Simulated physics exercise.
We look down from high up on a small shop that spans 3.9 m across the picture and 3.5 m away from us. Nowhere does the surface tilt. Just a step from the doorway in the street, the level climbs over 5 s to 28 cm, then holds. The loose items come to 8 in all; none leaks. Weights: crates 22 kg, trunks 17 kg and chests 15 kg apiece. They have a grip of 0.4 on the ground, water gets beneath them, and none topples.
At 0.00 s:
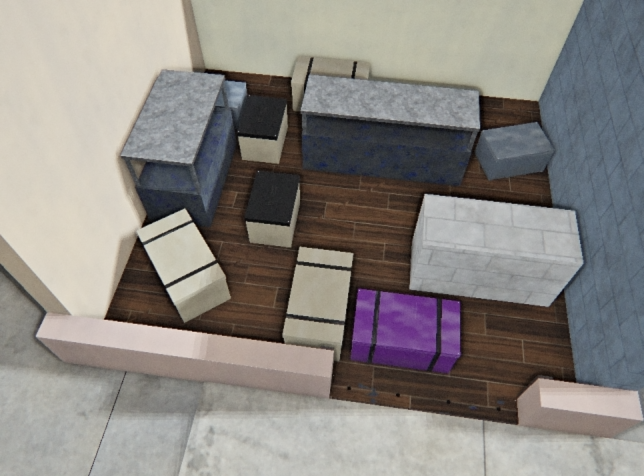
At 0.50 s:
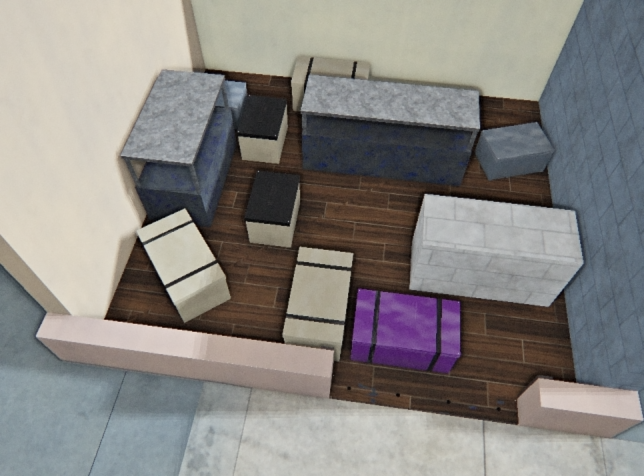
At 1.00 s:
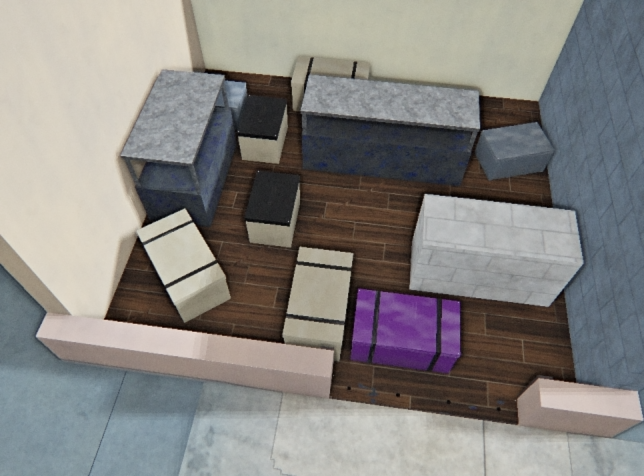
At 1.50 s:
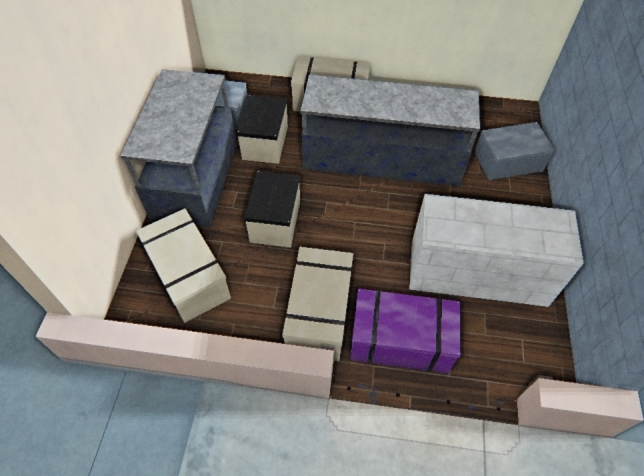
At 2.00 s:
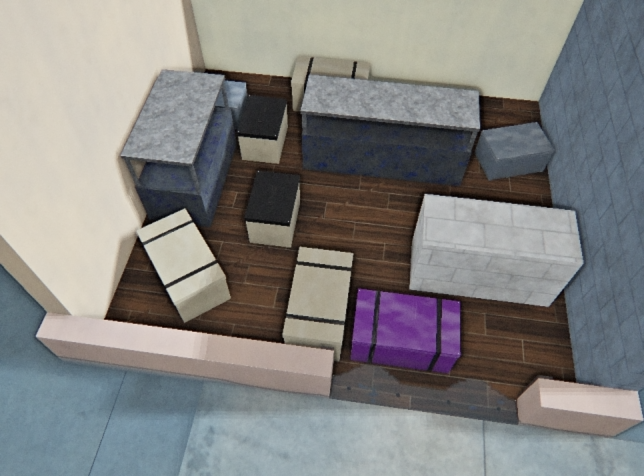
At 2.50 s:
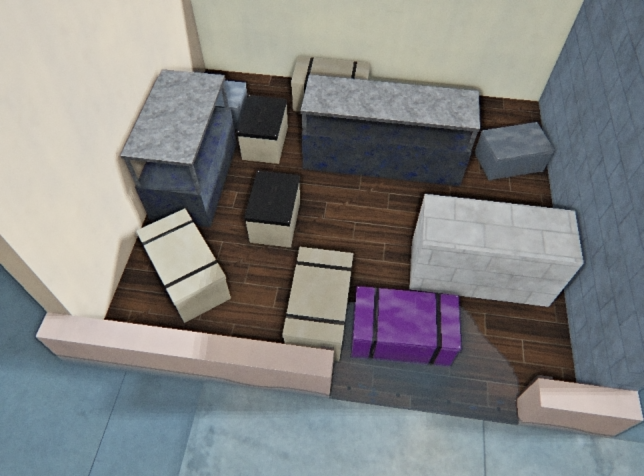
In a small shop, water spreads along the street and in through the doorway.
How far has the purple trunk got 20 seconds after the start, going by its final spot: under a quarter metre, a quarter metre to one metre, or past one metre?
My guess is it drifts off a long way.
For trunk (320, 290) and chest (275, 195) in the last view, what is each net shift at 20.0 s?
Respectively 120 and 200 cm.
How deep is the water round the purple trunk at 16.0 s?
About 27 cm.
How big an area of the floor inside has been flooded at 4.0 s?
Somewhere about 2.5 m2, give or take.
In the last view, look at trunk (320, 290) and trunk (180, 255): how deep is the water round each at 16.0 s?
I'd estimate 22 cm for the first and 20 cm for the second.
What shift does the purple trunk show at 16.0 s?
Displacement near 300 cm.
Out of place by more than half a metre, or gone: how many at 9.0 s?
Result: 5.
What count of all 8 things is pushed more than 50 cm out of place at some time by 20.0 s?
That comes to 8.
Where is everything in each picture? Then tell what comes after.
In the first frame, the purple trunk at (407, 321), on the bottom; water covers 0.0 m2; 0 of 8 have shifted.
In the second frame, the purple trunk at (407, 321), on the bottom; 0.0 m2 under water; 0 of 8 have shifted.
In the third frame, the purple trunk at (407, 321), on the bottom; water covers 0.0 m2; 0 of 8 have shifted.
In the fourth frame, the purple trunk at (407, 321), on the bottom; 0.0 m2 under water; 0 of 8 have shifted.
In the fifth frame, the purple trunk at (407, 321), on the bottom; 0.0 m2 under water; 0 of 8 have shifted.
In the sixth frame, the purple trunk at (407, 316), on the bottom, 3 cm from its start; water covers 0.4 m2; 0 of 8 have shifted.
After 4.0 s the purple trunk is near (392, 277), 0.4 m from its start, afloat; 1 afloat.
After 9.0 s the purple trunk is near (267, 154), 2.0 m from its start, afloat; 8 afloat.
After 16.0 s the purple trunk is near (283, 72), 2.8 m from its start, afloat; 8 afloat.
After 20.0 s the purple trunk is near (300, 74), 2.7 m from its start, afloat; 8 afloat.
